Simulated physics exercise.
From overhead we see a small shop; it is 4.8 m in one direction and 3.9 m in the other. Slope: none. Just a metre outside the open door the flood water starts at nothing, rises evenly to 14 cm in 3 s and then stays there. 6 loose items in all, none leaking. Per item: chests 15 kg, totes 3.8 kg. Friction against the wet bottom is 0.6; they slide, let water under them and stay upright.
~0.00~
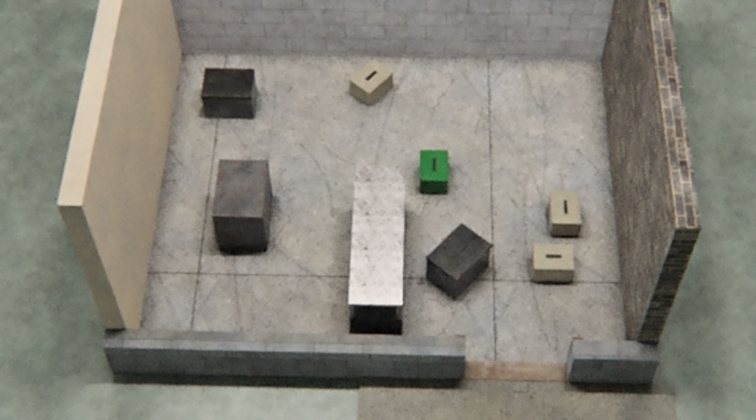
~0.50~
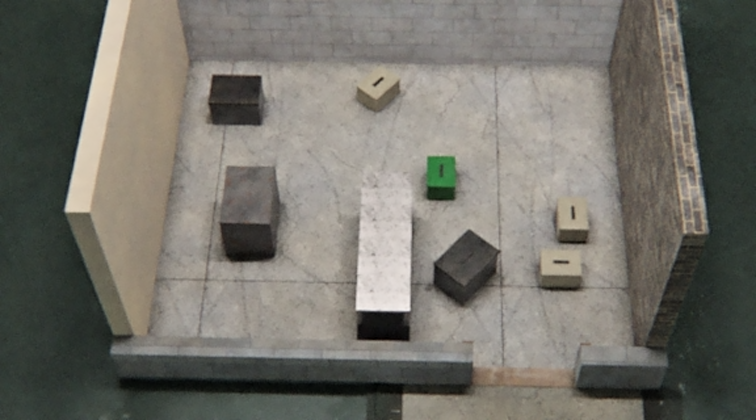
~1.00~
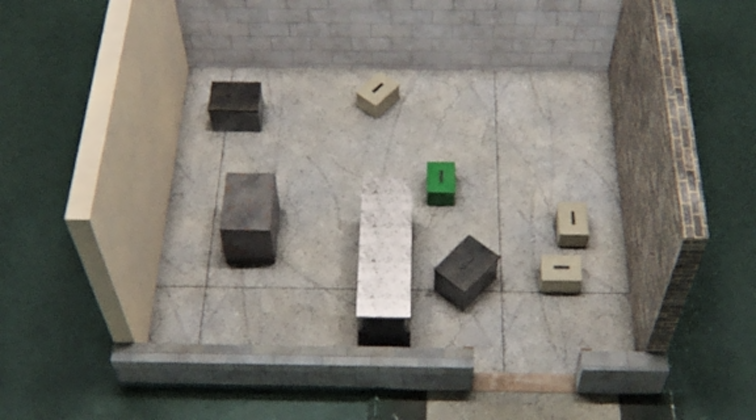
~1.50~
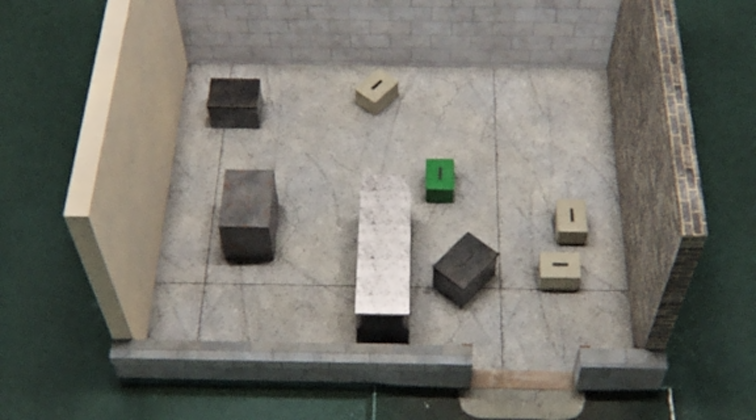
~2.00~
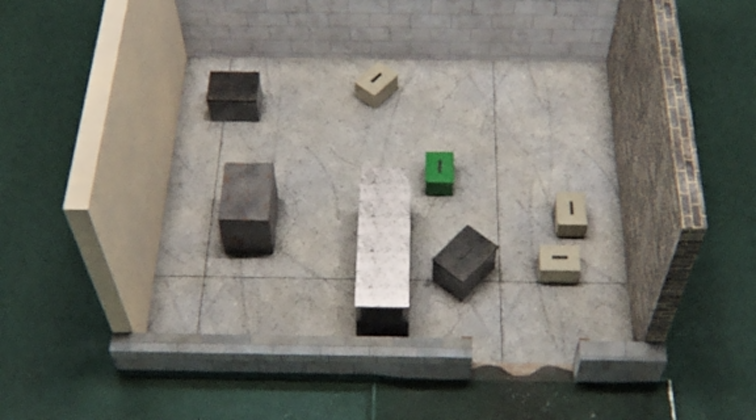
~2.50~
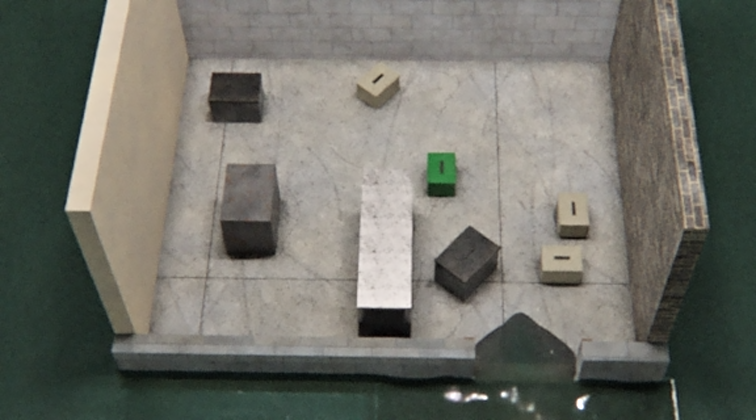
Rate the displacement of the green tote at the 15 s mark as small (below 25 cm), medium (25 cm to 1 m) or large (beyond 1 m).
Small.
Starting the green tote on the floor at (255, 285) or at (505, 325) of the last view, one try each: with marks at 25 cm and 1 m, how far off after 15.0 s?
Try one: Negligible displacement; try two: Large displacement.
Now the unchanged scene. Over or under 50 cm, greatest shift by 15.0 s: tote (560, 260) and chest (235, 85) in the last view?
First greater, then smaller.
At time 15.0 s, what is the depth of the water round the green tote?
Depth: About 2 cm.
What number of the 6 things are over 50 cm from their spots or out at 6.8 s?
It comes to 2.
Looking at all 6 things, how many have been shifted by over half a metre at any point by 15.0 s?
My count gives 4.
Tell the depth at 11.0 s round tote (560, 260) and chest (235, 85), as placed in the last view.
Depths: Near 3 cm, then near 2 cm.
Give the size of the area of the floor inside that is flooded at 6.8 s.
Near 9.0 m2 in all.
After 3.5 s the green tote is near (442, 168), 0.0 m from its start, aground; 0 afloat.
After 6.8 s the green tote is near (442, 168), 0.0 m from its start, aground; 2 afloat.
After 11.0 s the green tote is near (442, 168), 0.0 m from its start, aground; 1 afloat.
After 15.0 s the green tote is near (442, 168), 0.0 m from its start, aground; 4 afloat.
